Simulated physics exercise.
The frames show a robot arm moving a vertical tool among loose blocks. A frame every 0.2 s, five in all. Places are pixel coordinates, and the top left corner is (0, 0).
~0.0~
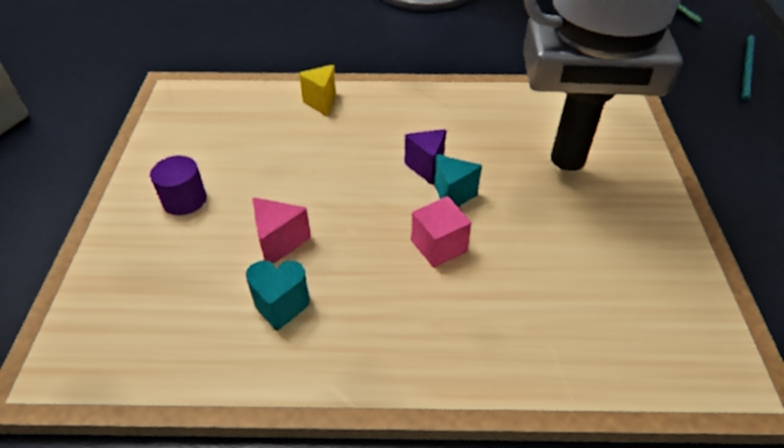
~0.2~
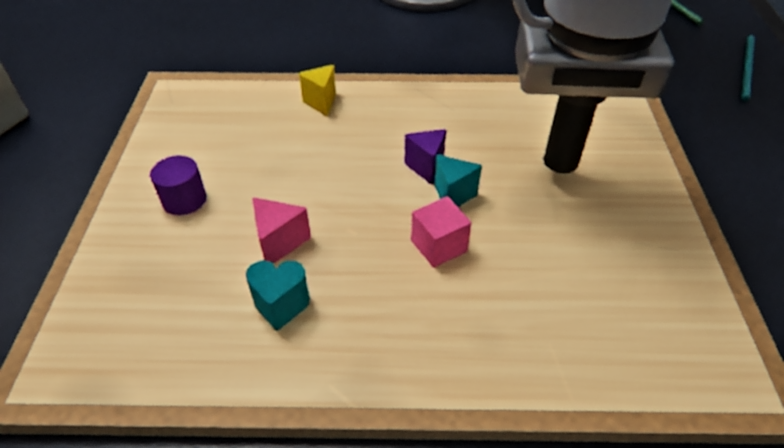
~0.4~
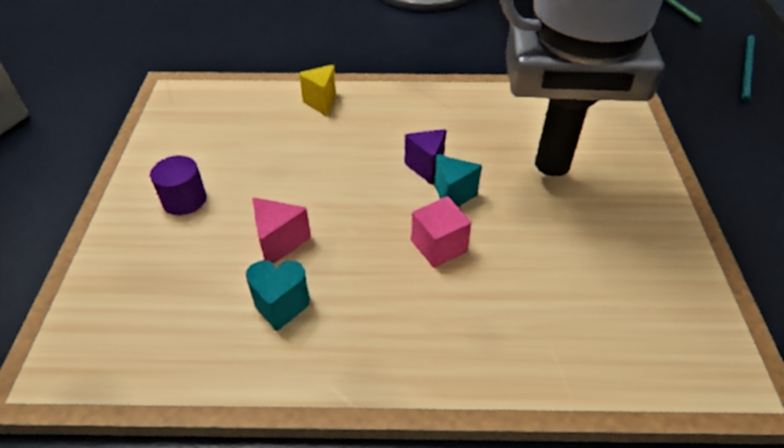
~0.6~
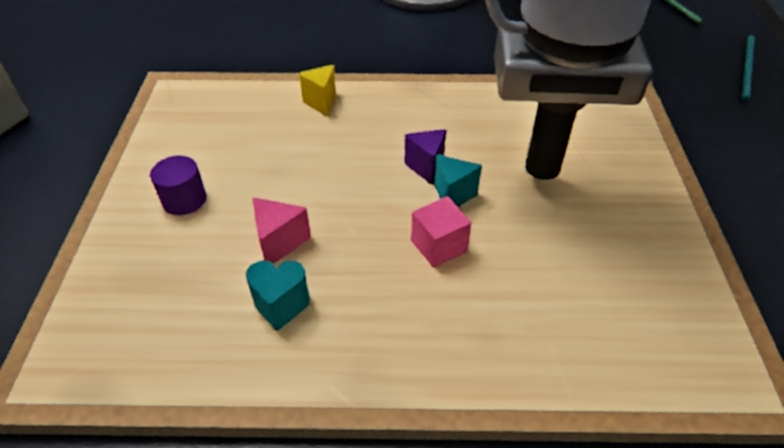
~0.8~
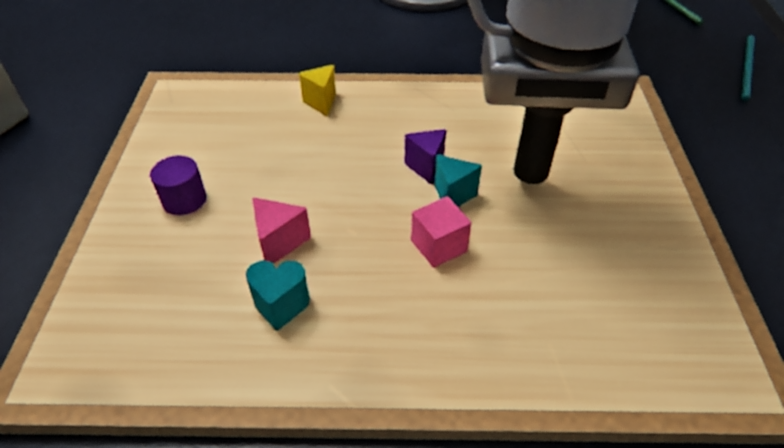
A robot arm slid its black upright tool slowly a short way left and slightly toward the viewer across a wooden board, while the pink, purple, teal and yellow blocks stayed still.
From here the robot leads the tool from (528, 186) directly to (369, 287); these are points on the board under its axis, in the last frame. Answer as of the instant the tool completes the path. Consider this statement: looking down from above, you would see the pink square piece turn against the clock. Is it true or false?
That claim is true.
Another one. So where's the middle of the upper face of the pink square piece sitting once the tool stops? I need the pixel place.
Pixel (350, 294).
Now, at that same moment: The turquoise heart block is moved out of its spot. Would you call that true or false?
This is false.
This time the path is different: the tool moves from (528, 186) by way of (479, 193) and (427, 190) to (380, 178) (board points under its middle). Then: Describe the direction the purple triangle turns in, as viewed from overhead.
It is turned clockwise.
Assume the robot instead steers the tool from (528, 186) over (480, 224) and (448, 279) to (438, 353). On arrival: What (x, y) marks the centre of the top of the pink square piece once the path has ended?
Its top centre is at about (409, 235).
On the path given first. One third of the way, tool at (479, 203); nothing pushed yet.
Two thirds of the way, tool at (426, 235); pink square piece at (403, 247), turned 30° anticlockwise.
At the end, tool at (368, 273); turquoise heart block in place; pink square piece at (350, 294), turned 50° anticlockwise; turquoise triangle in place.
